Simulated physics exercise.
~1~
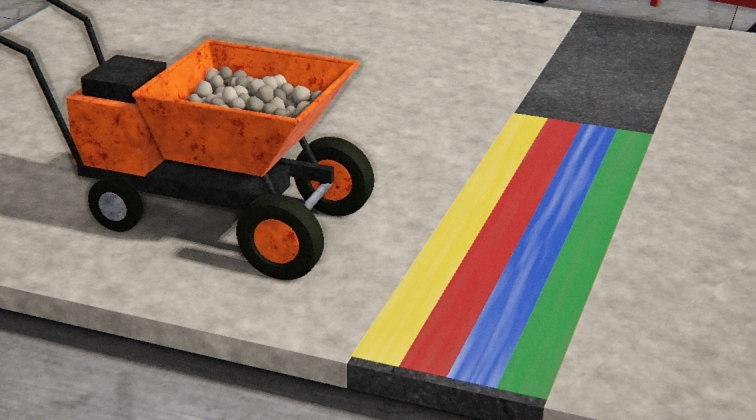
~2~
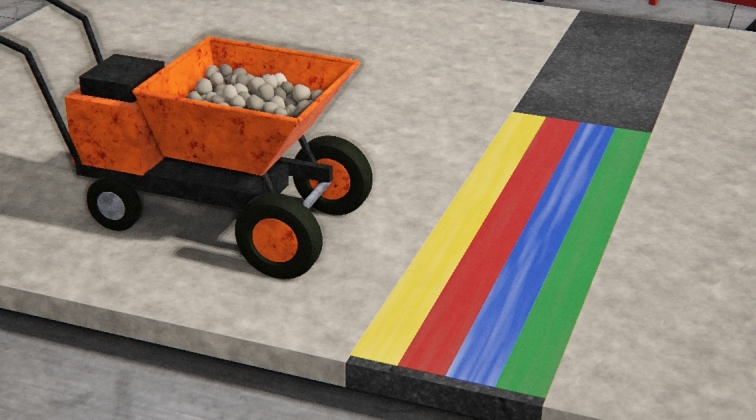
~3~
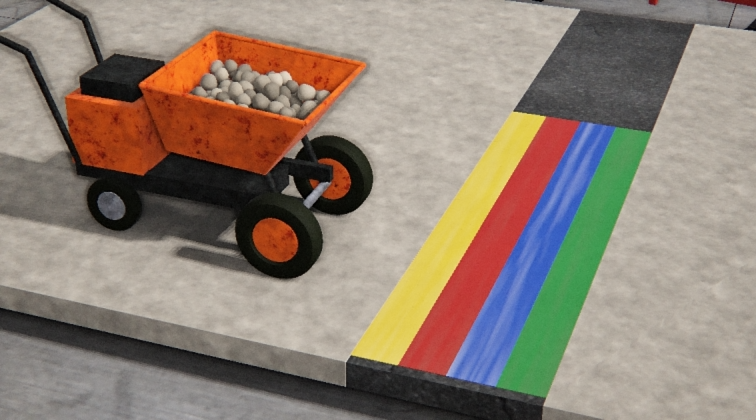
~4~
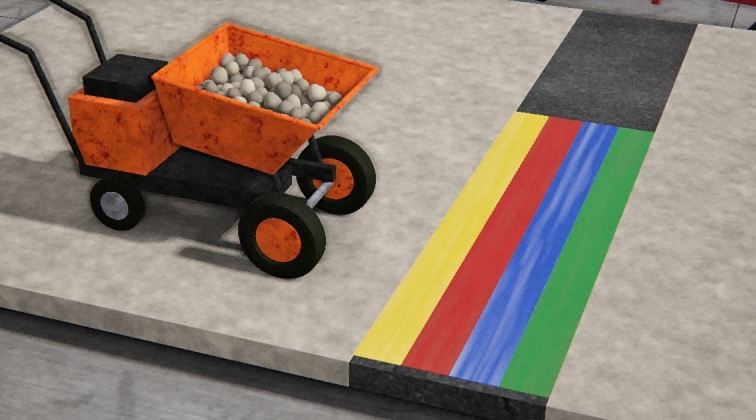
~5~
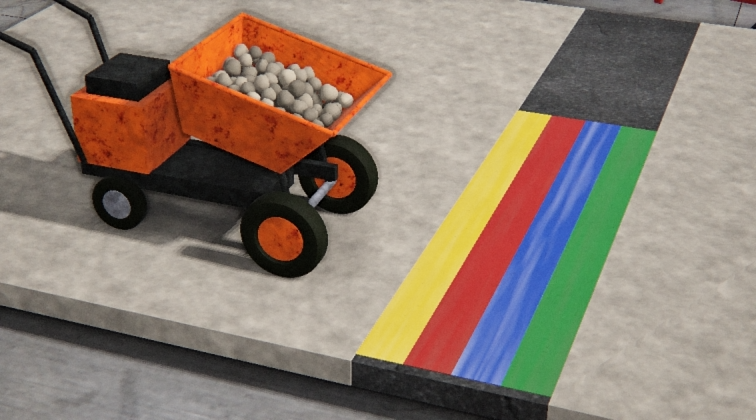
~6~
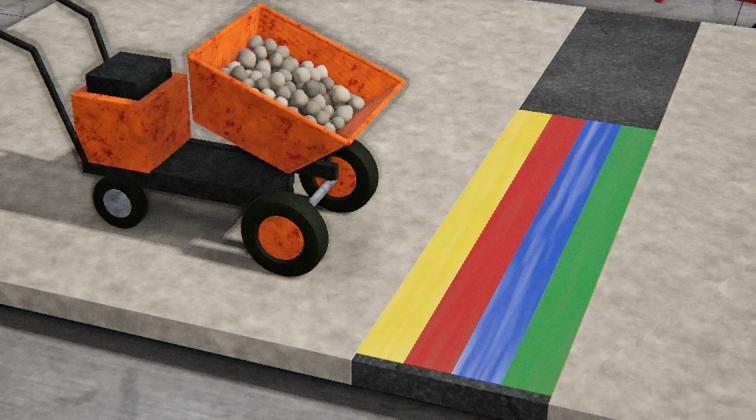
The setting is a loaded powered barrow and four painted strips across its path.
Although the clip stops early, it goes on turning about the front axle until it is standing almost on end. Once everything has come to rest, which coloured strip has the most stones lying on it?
Red.
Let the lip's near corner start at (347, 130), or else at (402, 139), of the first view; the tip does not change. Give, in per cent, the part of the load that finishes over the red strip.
Okay, so the first one ends at 20 % and the second at 0 %.
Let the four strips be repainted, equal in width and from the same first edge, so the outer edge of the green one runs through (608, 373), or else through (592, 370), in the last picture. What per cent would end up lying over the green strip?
In turn, 10 and 10 in a hundred.
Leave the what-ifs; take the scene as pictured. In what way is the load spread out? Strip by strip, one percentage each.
So the yellow strip ends with 20 %, the red strip with 35 %, the blue strip with 25 % and the green strip with 10 %.
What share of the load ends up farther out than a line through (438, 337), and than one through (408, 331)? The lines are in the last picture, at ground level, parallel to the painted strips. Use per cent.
About 60 and 80 %.
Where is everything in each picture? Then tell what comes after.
Lip of the skip at (297, 121), level; top of the load at (229, 102), river pebbles; yellow strip at (396, 328); red strip at (442, 338); blue strip at (489, 348); green strip at (537, 358), in the first frame.
Lip of the skip at (297, 121), tipped barely; top of the load at (229, 100), in the second frame.
Lip of the skip at (304, 124), tipped barely; top of the load at (234, 97), in the third frame.
Lip of the skip at (318, 128), tipped a little; top of the load at (228, 90), in the fourth frame.
Lip of the skip at (333, 134), tipped a little; top of the load at (249, 83), in the fifth frame.
Lip of the skip at (347, 143), tipped clearly; top of the load at (246, 77); yellow strip at (400, 324); red strip at (446, 334); blue strip at (493, 344); green strip at (542, 354), in the sixth frame.
Soon after the last picture, skip tipped steeply; all in the skip.
A little later, skip tipped right over; most in the skip; a small part over the yellow strip; a small part over the red strip; a stray few over the blue strip; a stray few falling.
Later still, skip tipped right over; about a quarter in the skip; about a quarter over the yellow strip; about a third over the red strip; about a quarter over the blue strip; a small part over the green strip; a stray few off the paint.
At rest, skip tipped right over; a stray few in the skip; about a quarter over the yellow strip; about a third over the red strip; about a quarter over the blue strip; a small part over the green strip; a small part off the paint.
